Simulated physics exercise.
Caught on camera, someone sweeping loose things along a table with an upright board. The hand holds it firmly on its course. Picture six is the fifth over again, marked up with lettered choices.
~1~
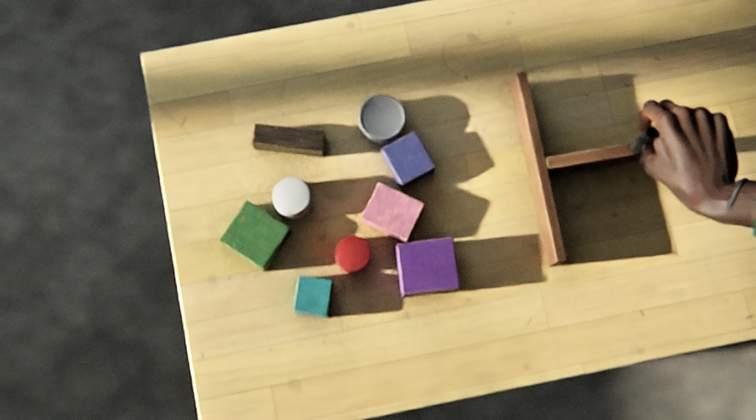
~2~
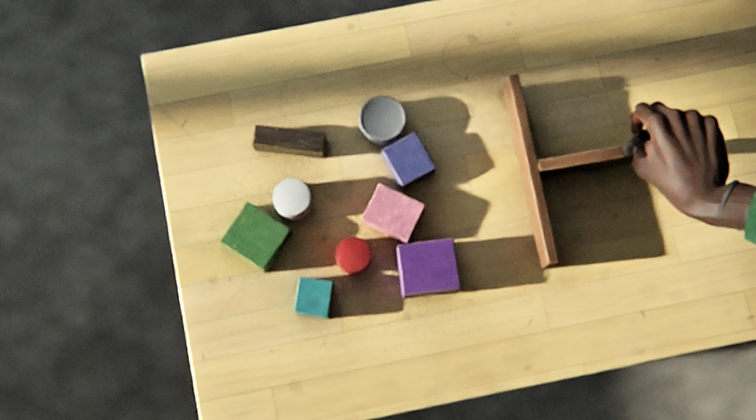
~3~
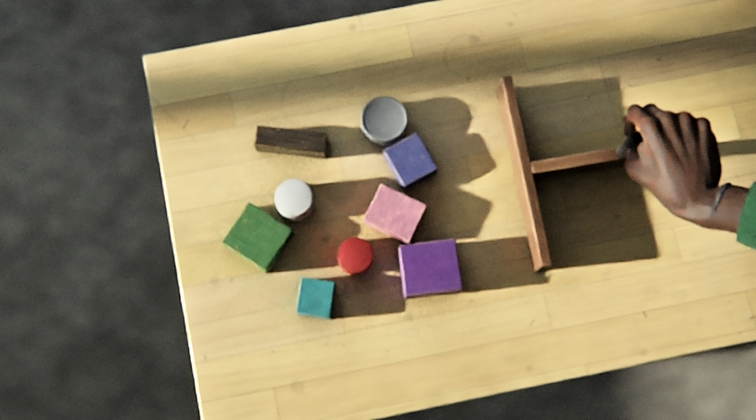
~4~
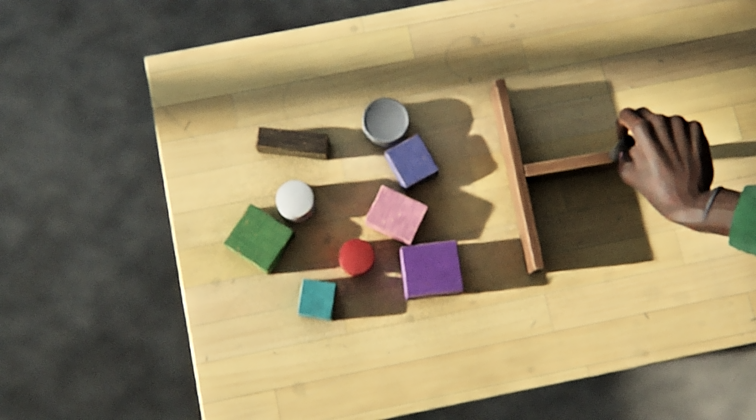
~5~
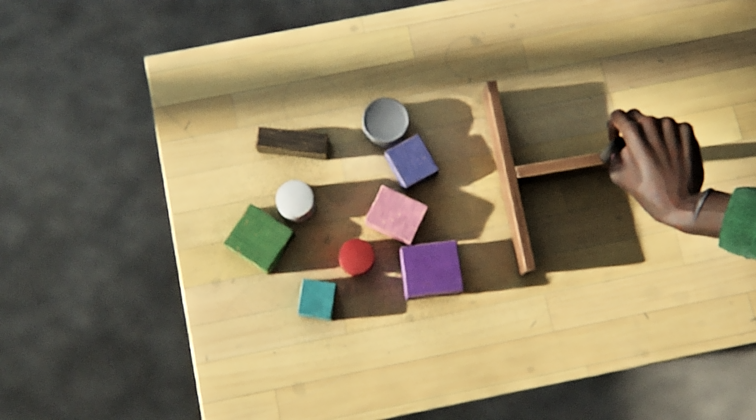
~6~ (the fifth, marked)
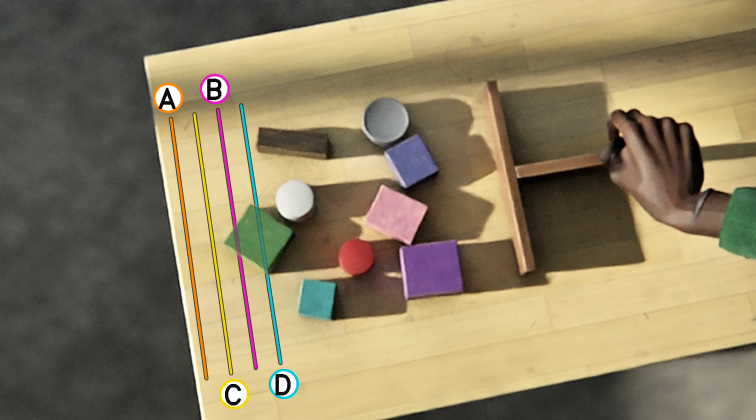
A pale wooden tabletop beside a dark grey floor is seen from above, slightly tilted, in a view that barely shifts. Scattered on its left half are a black bar, grey and white round tins, a small red tin, and green, turquoise, blue, pink and purple blocks. From the right, a hand gripping the handle of an upright brown board slides it slowly a short way left, still clear of them.
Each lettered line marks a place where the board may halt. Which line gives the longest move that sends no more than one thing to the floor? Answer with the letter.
It should halt at D.
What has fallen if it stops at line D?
The green block goes over.
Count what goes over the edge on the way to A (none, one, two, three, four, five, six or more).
In all, six or more.
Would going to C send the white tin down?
Yes.
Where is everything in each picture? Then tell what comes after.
The first frame shows pink block (393, 213); blue block (408, 161); black bar (289, 141).
The second frame shows board (533, 166); red tin (354, 255).
The third frame shows board (526, 169); grey tin (384, 122).
The fourth frame shows board (519, 172); turquoise block (317, 300).
The fifth frame shows board (511, 173); pink block (397, 216); blue block (412, 164); black bar (293, 144).
On the marked copy, A at (188, 245); B at (236, 236); C at (212, 240); D at (260, 231).
With D. Early on, board (421, 191); grey tin (377, 124); purple block (401, 277).
Further on, board (330, 209); green block (234, 232); black bar (236, 154).
At the end, board (261, 222); green block over the edge; turquoise block (198, 329); one fallen.
As for the rest, A drops nine; B drops three; C drops five.
